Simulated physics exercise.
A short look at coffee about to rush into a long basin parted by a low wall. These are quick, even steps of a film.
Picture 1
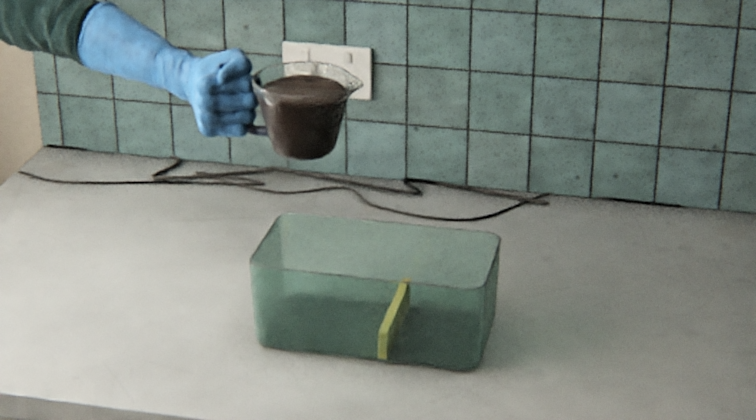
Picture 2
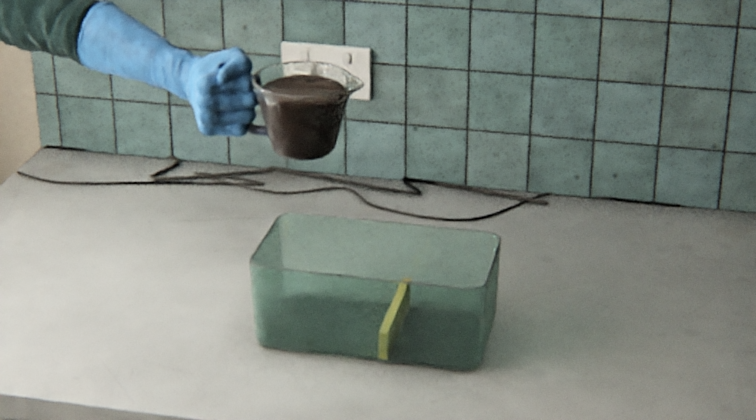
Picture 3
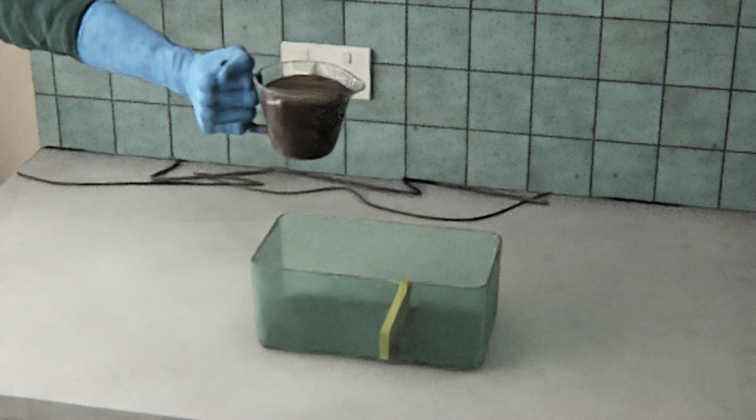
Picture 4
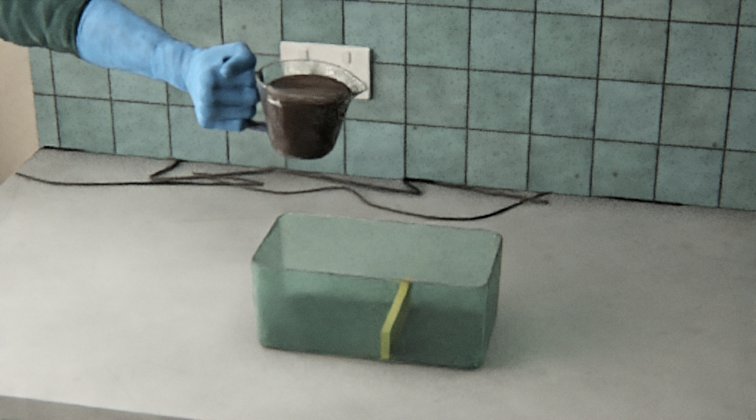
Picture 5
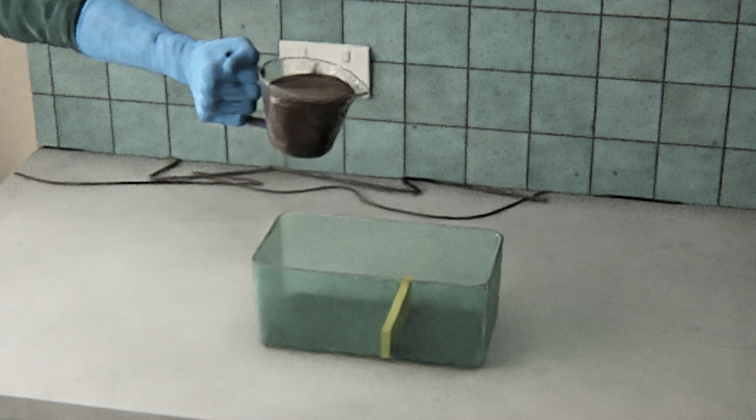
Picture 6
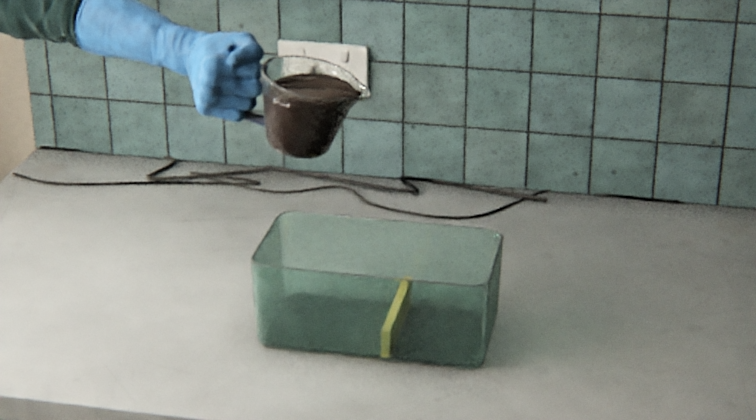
On a pale counter by a green tiled wall, a blue-gloved hand held a glass jug of dark brown liquid above a clear basin with a yellow divider, then slowly tilted it slightly right.
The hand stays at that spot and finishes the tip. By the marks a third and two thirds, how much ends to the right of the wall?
It comes to above two thirds.
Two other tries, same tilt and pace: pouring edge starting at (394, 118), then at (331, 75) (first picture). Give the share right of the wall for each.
About 90 and 35 per cent.
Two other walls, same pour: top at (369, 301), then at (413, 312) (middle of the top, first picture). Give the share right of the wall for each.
In turn 95 and 55 in a hundred.
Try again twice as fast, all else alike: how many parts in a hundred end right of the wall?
It comes to 65 per cent or so.
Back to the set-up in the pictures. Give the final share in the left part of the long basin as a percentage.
Roughly 20 in a hundred.
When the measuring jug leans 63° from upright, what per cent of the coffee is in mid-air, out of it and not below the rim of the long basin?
About 25 per cent.
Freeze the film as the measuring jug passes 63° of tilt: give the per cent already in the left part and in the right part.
Some 0 per cent left and 15 right.
A moment on, the measuring jug is tipped part way and 60 per cent is still to pour, 0 is left of the wall and 14 right of it.
Next, the measuring jug is tipped on its side and 8 per cent is still to pour, 7 is left of the wall and 73 right of it.
Then the measuring jug is tipped right over and 0 per cent is still to pour, 20 is left of the wall and 79 right of it.
Later the measuring jug is tipped right over and 0 per cent is still to pour, 20 is left of the wall and 79 right of it.
Finally, 20 per cent lies left of the wall, 79 right of it and 1 outside.
